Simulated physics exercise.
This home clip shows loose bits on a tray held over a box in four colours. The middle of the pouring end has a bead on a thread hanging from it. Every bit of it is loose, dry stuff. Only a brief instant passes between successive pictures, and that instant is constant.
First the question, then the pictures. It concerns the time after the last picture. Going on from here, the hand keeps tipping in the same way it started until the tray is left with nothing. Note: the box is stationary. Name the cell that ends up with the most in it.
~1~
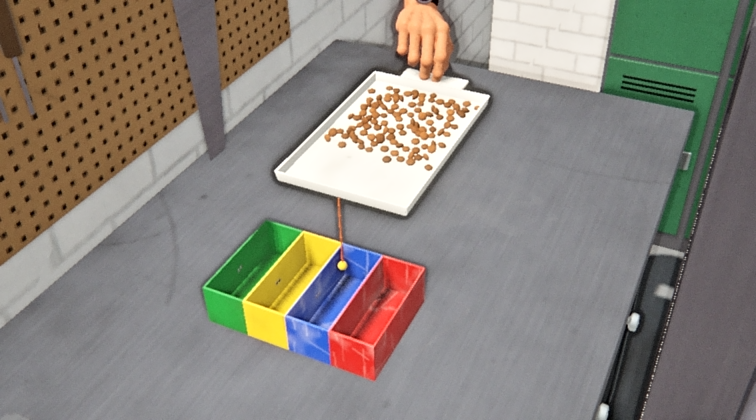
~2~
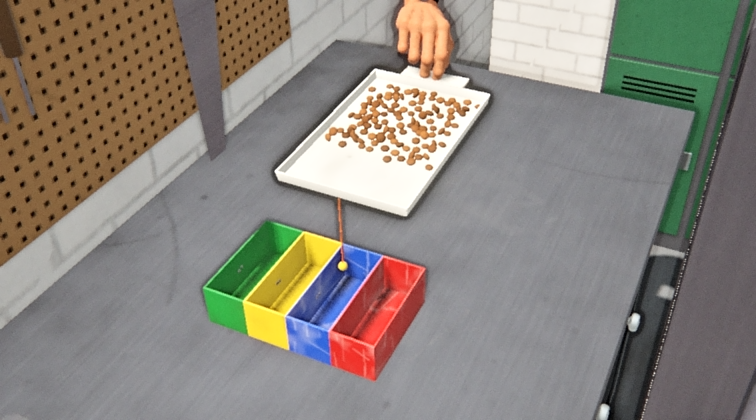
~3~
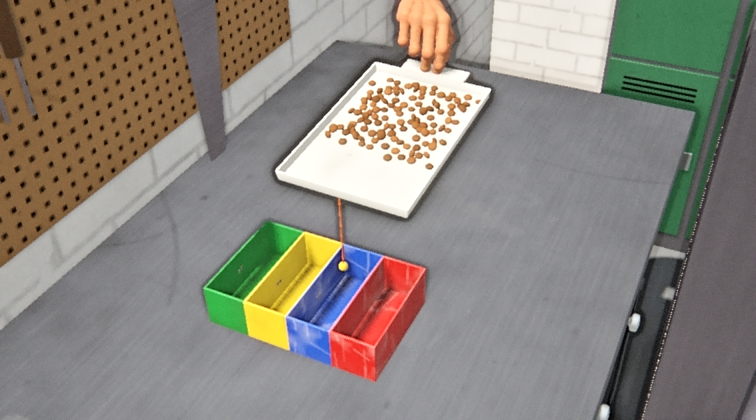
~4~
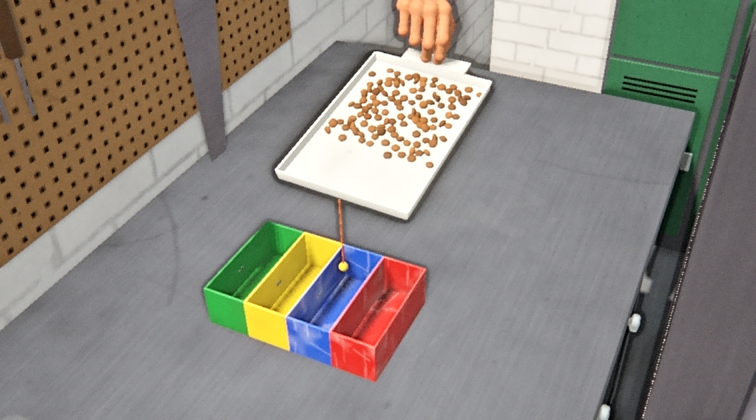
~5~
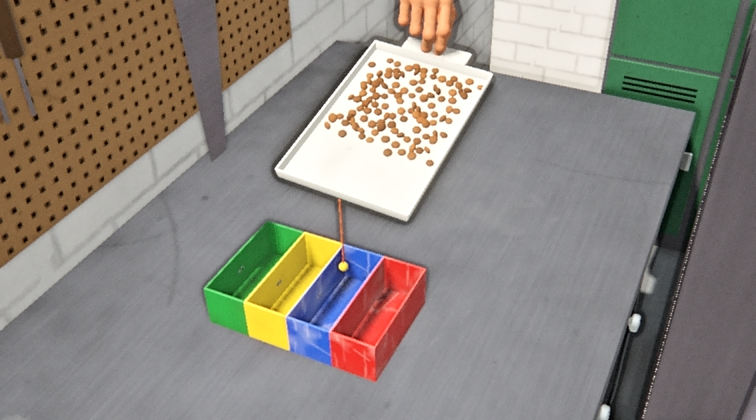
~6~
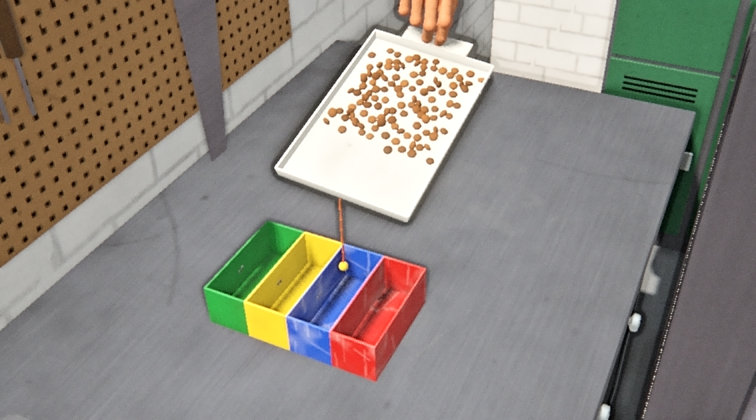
Most ends up in the red cell.
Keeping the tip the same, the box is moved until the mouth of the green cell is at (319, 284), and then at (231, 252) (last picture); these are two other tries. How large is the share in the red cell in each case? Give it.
Around 0 and then 20 per cent.
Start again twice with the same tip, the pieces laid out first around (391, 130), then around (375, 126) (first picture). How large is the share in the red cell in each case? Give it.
In order, about 70 and 60 in a hundred.
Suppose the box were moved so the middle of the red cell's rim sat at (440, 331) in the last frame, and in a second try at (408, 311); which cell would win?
The blue cell; the red cell.
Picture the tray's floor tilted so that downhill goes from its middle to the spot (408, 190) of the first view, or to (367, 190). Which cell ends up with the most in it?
Try 1 - the red one; try 2 - the cell in red.
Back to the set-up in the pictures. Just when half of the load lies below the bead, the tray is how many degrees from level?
Close to 80 degrees, I reckon.
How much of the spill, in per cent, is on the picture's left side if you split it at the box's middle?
Near 10 in a hundred.
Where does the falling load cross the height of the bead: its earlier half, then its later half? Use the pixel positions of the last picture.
The first part passes (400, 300); everything after passes (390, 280).
Soon, tray tipped steeply; most on the tray; a stray few in the red cell; a small part falling or outside the box.
A while on, tray tipped right over; about a quarter on the tray; about half in the red cell; a stray few in the blue cell; about a third falling or outside the box.
Towards the end, tray tipped past a quarter turn; about two thirds in the red cell; a stray few in the blue cell; about a third falling or outside the box.
Finally, tray tipped past a quarter turn; about two thirds in the red cell; a stray few in the blue cell; none in the yellow cell; none in the green cell; about a third outside the box.
